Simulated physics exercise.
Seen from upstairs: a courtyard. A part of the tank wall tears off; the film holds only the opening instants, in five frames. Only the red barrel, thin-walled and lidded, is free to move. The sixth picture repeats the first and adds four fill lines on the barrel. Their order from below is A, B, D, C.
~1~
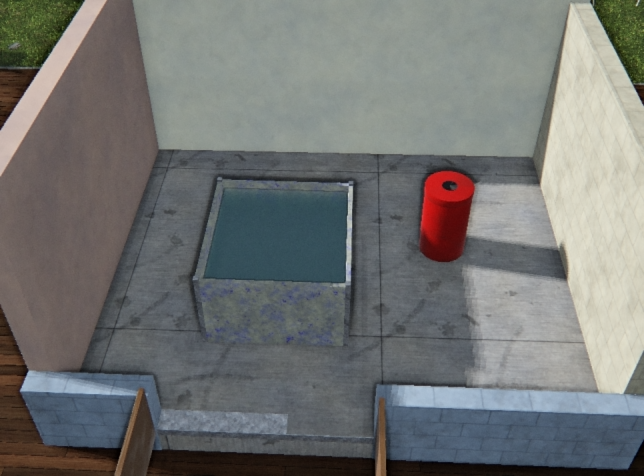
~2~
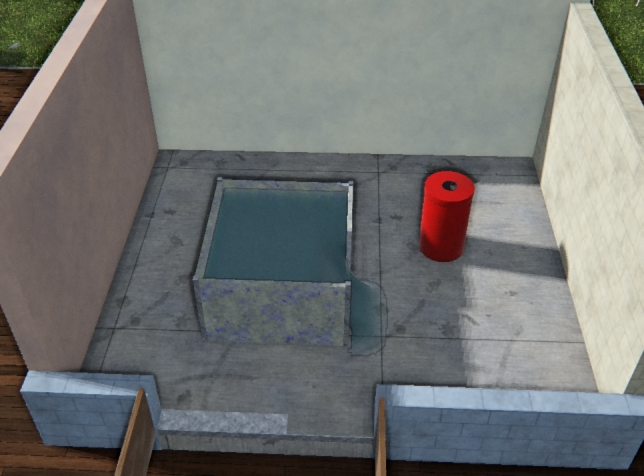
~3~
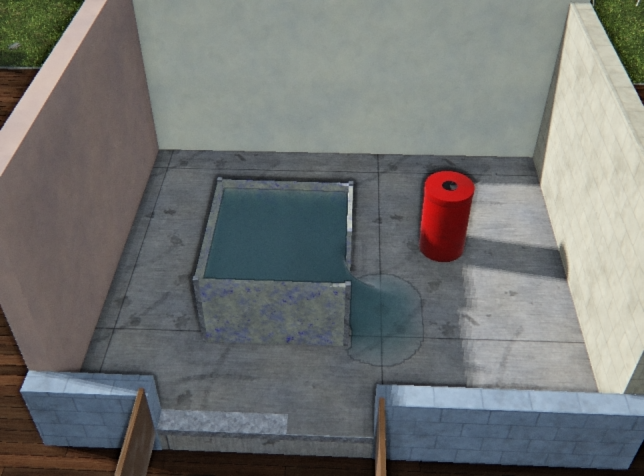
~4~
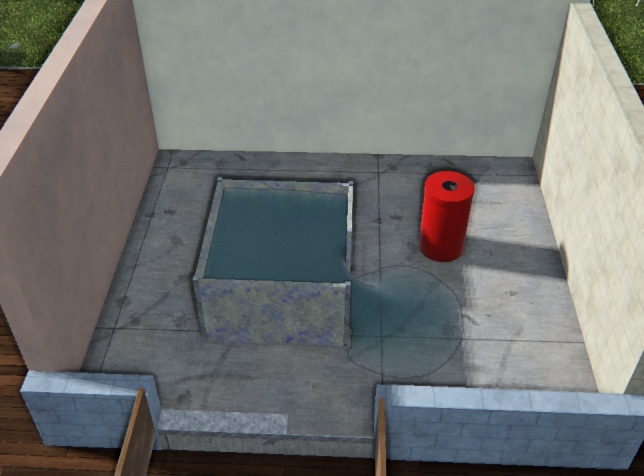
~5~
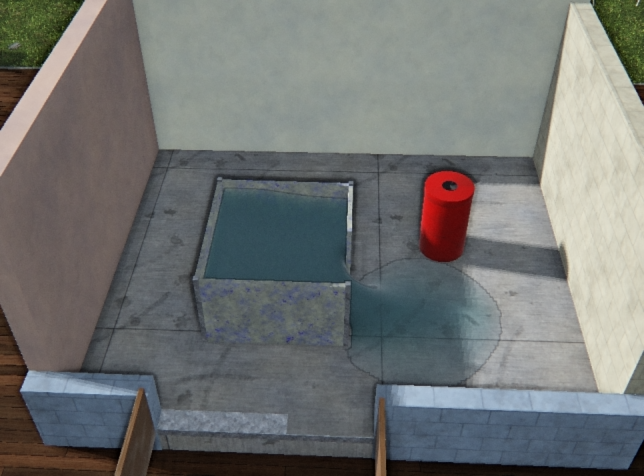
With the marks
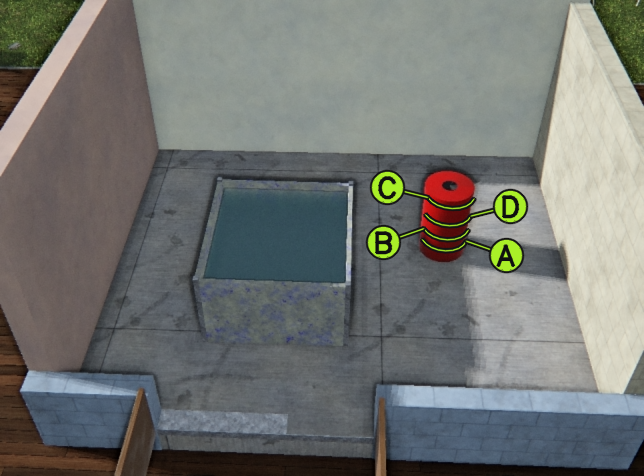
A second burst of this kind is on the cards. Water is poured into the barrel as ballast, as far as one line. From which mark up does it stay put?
That is mark A.
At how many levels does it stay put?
All of the four.
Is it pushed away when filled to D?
No, not at all.
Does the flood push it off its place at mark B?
No.
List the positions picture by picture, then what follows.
In the first frame, lid of the red barrel at (451, 186); tank full, its middle at (279, 234); open gate at (265, 383).
In the second frame, 2 % of the ground wet, in view closest to the barrel at (377, 293).
In the third frame, 4 % of the ground wet, in view closest to the barrel at (398, 282).
In the fourth frame, 7 % of the ground wet, in view closest to the barrel at (414, 272).
In the fifth frame, lid of the red barrel at (451, 186); 11 % of the ground wet, in view closest to the barrel at (430, 265).
On the marked copy, A at (445, 250); B at (447, 239); C at (452, 208); D at (449, 225); from the bottom up A, B, D, C.
For mark A, it does not move.
For mark B, it does not move.
For mark C, it does not move.
For mark D, it does not move.
